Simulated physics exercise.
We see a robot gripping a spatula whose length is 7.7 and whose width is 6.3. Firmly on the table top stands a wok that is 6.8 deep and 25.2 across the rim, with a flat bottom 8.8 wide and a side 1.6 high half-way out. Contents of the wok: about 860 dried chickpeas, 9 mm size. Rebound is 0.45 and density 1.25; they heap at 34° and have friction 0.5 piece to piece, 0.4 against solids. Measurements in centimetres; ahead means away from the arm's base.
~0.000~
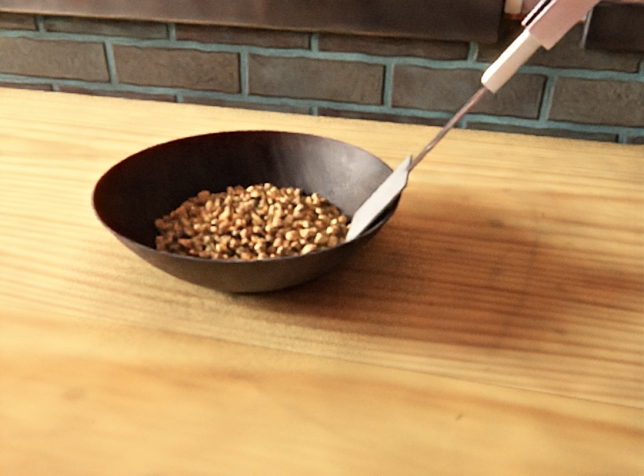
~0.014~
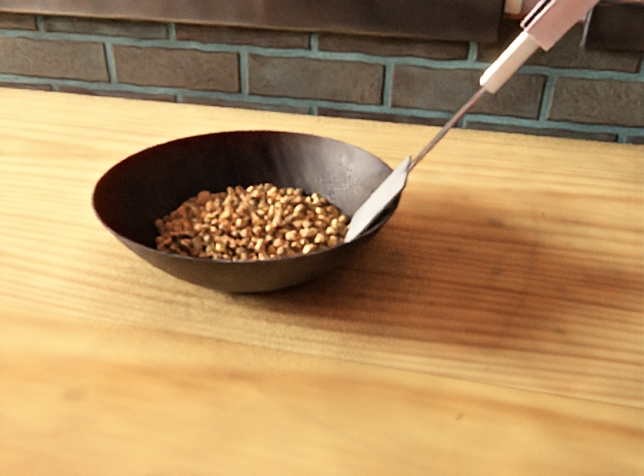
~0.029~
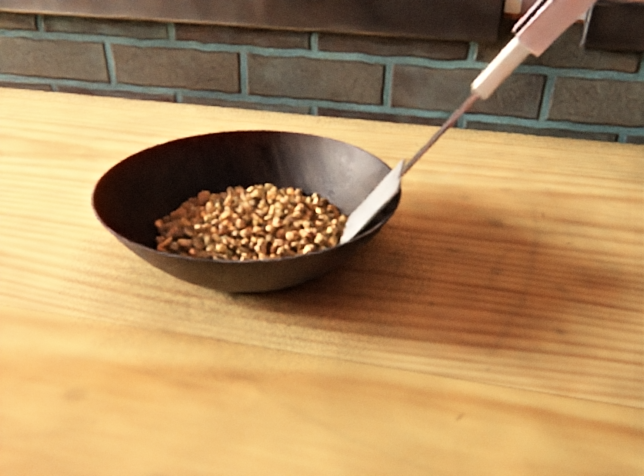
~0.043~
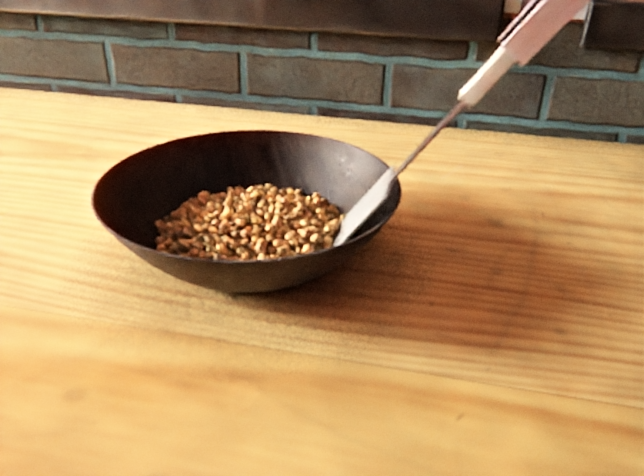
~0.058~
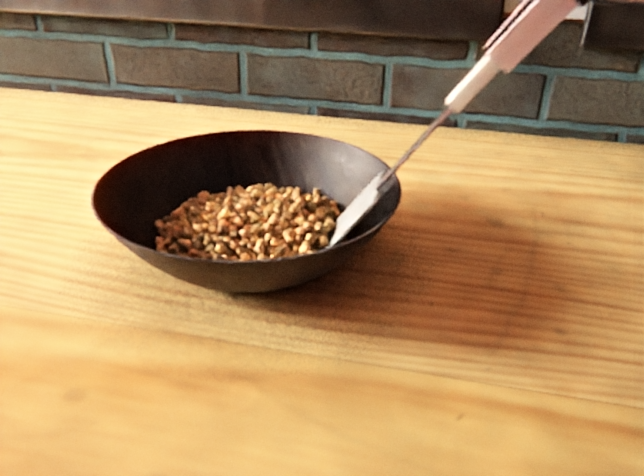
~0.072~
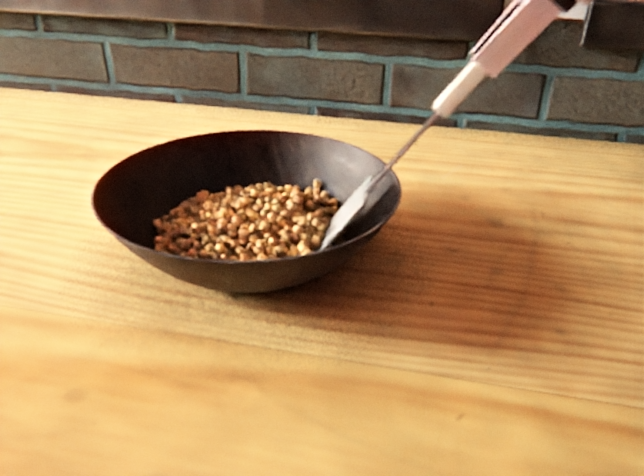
A robot arm gripping a spatula slid the blade slowly a short way left and down inside a dark wok on a wooden table, nudging the pile of dried chickpeas slightly.
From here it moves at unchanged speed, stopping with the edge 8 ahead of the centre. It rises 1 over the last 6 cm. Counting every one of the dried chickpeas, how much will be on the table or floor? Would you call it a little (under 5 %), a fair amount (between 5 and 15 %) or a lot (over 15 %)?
A fair amount, between 5 and 15 %.
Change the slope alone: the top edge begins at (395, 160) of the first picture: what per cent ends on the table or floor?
I'd estimate around 10 per cent.
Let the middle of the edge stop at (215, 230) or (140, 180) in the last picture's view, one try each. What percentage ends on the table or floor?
0 % and 30 %.
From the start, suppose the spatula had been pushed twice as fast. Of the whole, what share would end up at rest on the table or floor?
It would be roughly 30 percent.
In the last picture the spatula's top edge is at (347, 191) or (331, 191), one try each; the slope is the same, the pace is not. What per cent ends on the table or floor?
Close to 25 per cent in the first try and close to 30 per cent in the second.
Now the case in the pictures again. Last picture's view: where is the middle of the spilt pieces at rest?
At about (65, 236).
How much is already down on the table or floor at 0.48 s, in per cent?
I'd put it at around 8 per cent.
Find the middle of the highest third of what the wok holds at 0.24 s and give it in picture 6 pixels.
The middle sits at approx. (181, 195).
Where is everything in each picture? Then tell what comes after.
Spatula top edge at (409, 169), sloping 55°; upper third of the load around (256, 222), from x 160 to 350, top at y 190; 859 in the wok, in the first picture.
Spatula top edge at (408, 170), sloping 55°; upper third of the load around (256, 222), from x 160 to 350, top at y 190, in the second picture.
Spatula top edge at (401, 174), sloping 55°; upper third of the load around (255, 222), from x 160 to 350, top at y 190, in the third picture.
Spatula top edge at (391, 180), sloping 55°; upper third of the load around (256, 222), from x 160 to 345, top at y 190, in the fourth picture.
Spatula top edge at (379, 185), sloping 55°; upper third of the load around (257, 221), from x 160 to 345, top at y 185, in the fifth picture.
Spatula top edge at (368, 189), sloping 55°; upper third of the load around (256, 221), from x 160 to 345, top at y 185; 859 in the wok, in the sixth picture.
After 0.16 s, sloping 55°, highest piece 5 above the table; 859 in the wok.
After 0.24 s, sloping 55°, highest piece 6 above the table; 859 in the wok.
After 0.48 s, sloping 55°, highest piece 8 above the table; 787 in the wok, 62 on the table or floor, 10 on the blade or in flight.
After 1.53 s, sloping 55°, highest piece 7 above the table; 786 in the wok, 73 on the table or floor.
At rest, 786 in the wok, 73 on the table or floor. That is 8 % on the table or floor.
